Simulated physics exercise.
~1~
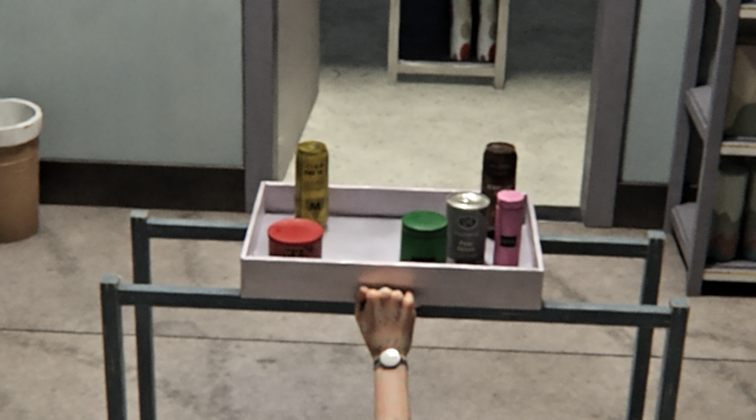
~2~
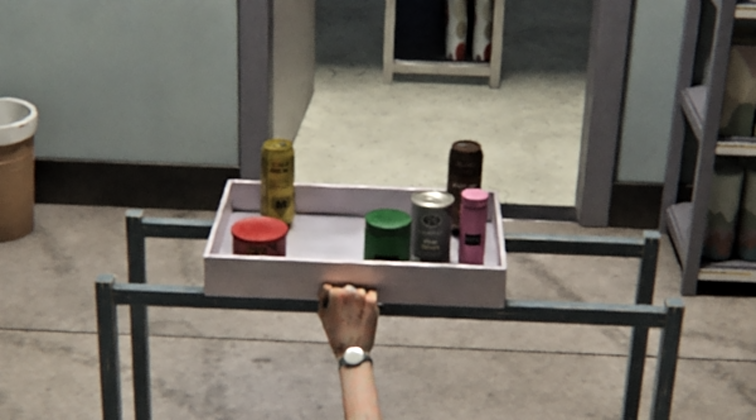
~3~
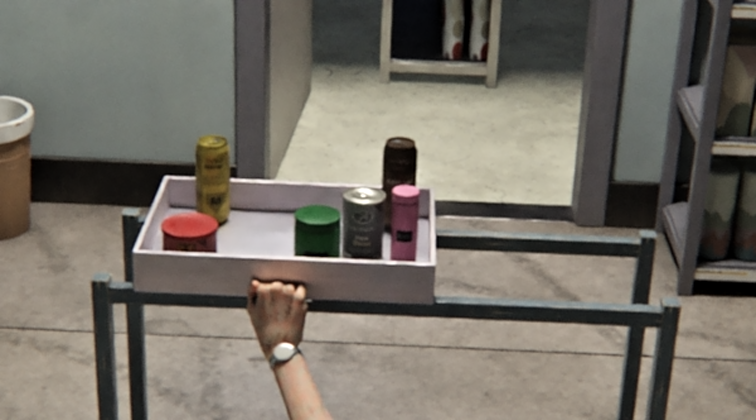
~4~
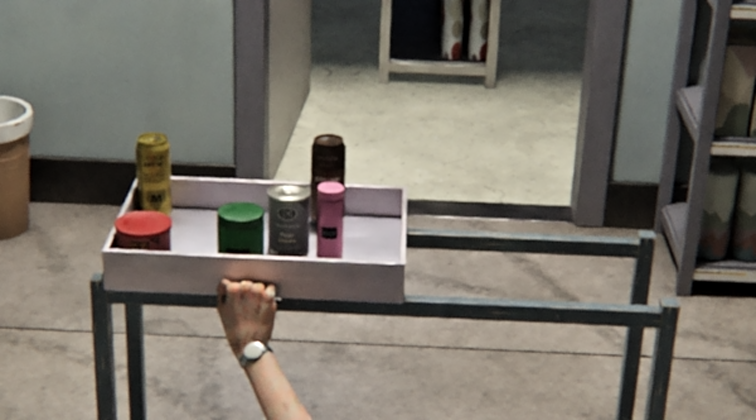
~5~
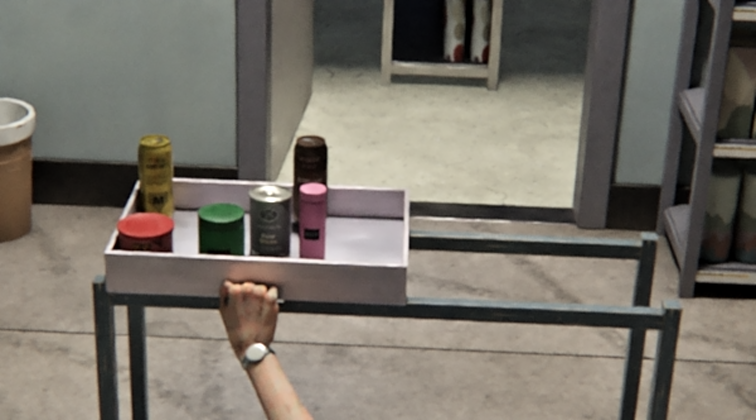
In a storage room with a doorway and shelving behind, a hand wearing a watch grips the front of a shallow white tray resting on metal rails. The tray holds a red tub, a green jar, a grey tin, a pink shaker, and tall yellow and brown cans. The hand moves it left, carrying everything along. As it reaches the left end of the rails, the jar, tin, shaker and brown can slide left across the tray. They shift slightly farther once it stops, ending upright and closer to the tub and yellow can.
